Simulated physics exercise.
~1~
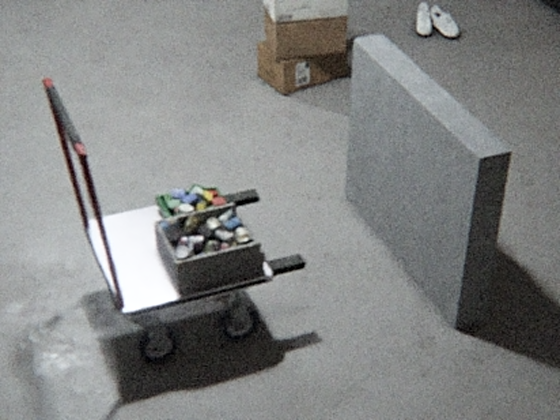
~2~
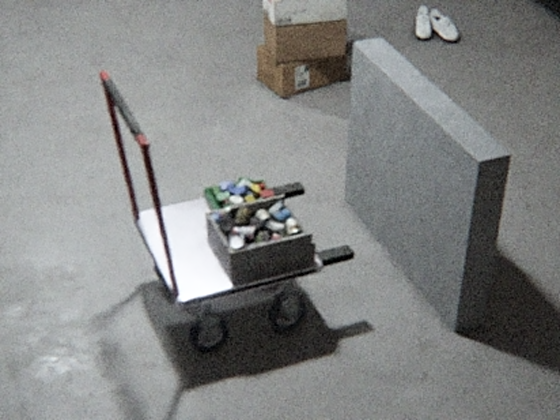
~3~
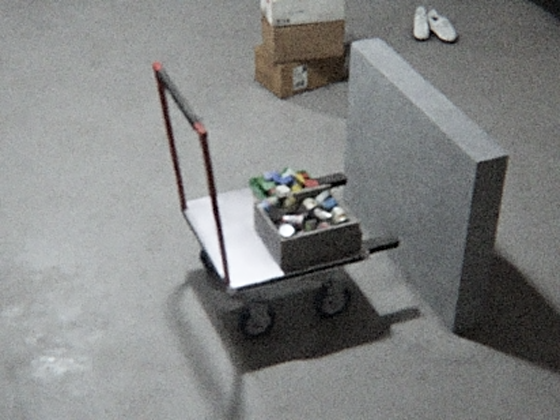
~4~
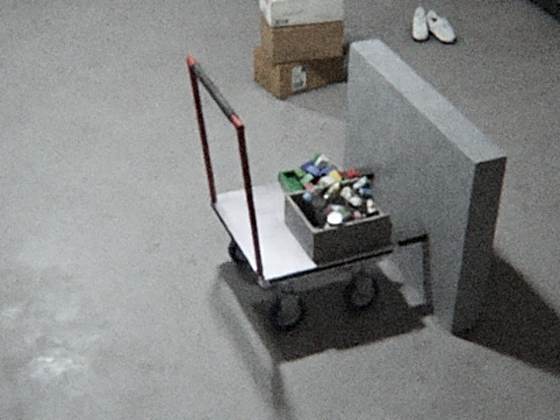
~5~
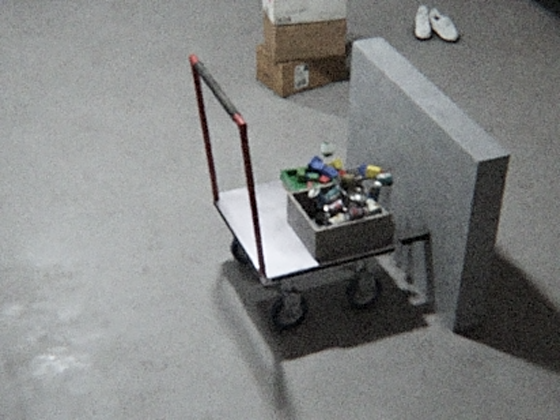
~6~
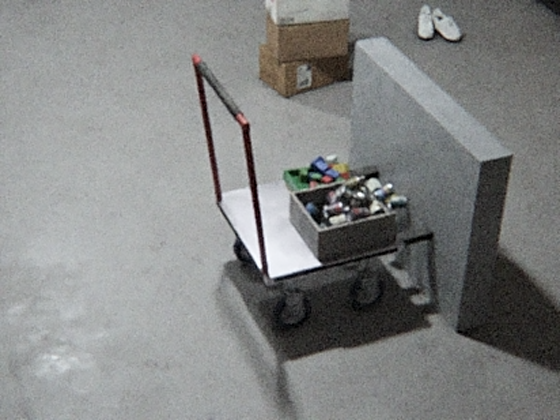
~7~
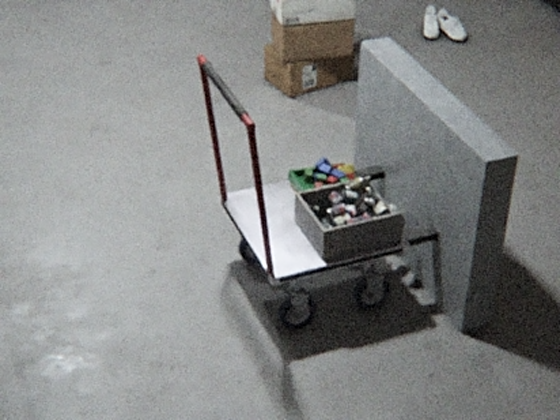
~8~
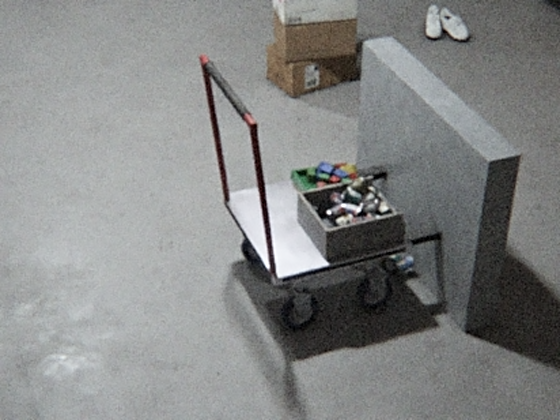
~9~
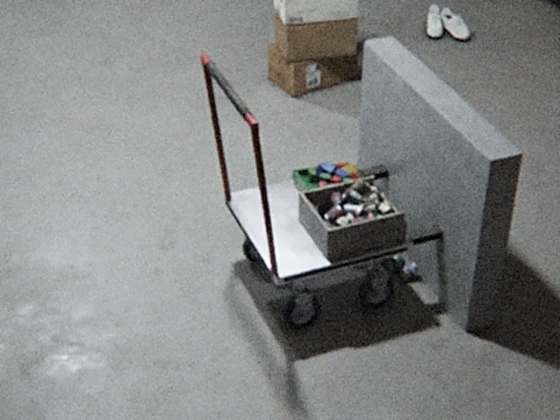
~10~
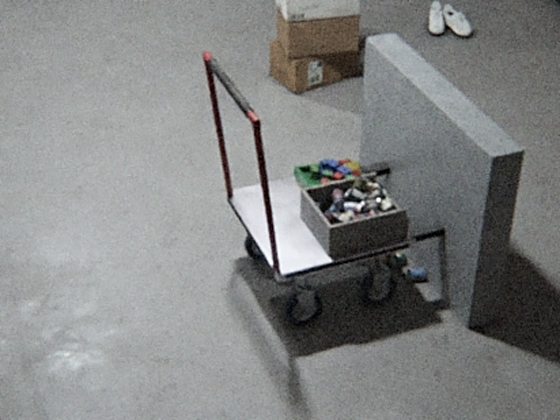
Flatbed trolley carrying a green tub and a grey tub rolling right, stopping at a grey wall, a few loose pieces spilling out.
